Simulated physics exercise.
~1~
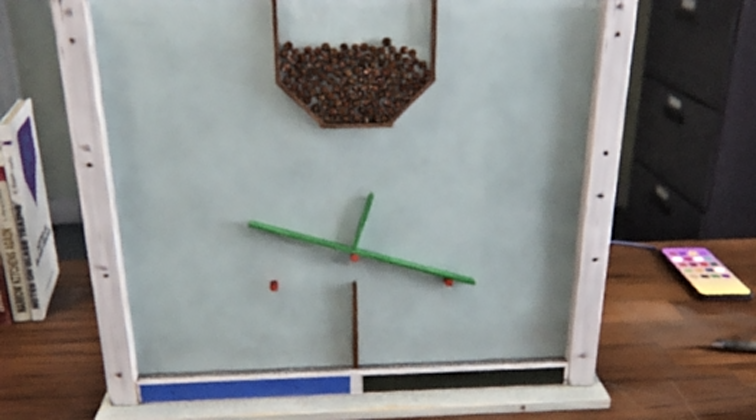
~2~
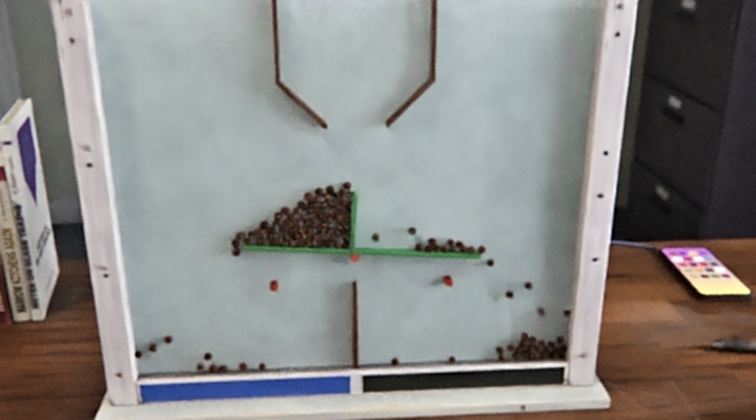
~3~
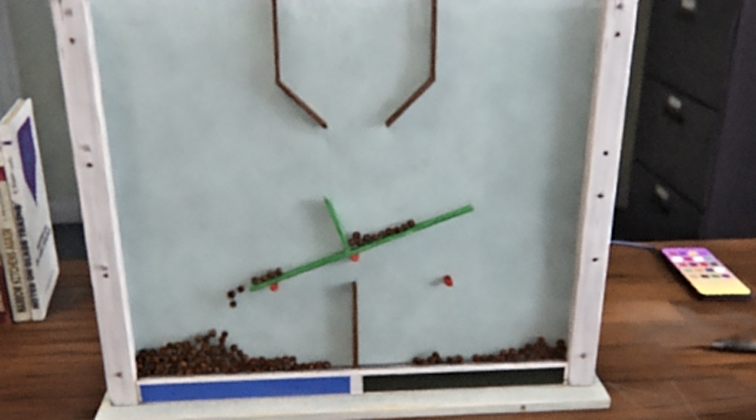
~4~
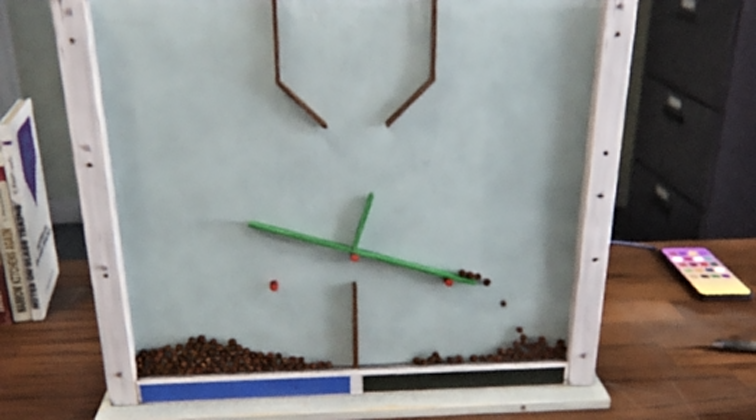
Dark wooden beads fill a hopper at the top of an upright, clear-faced case with a white frame, seen from the front on a wooden table with books to the left and a phone to the right. Below hangs a green tilting tray with an upright fin, its right end down, above a blue bin on the left and a black bin on the right. The hopper empties, and beads heap left of the fin while others spill right. The tray tips left, pouring the heap towards the blue bin. It then swings back right, shedding the last beads, leaving the larger pile on the blue side.
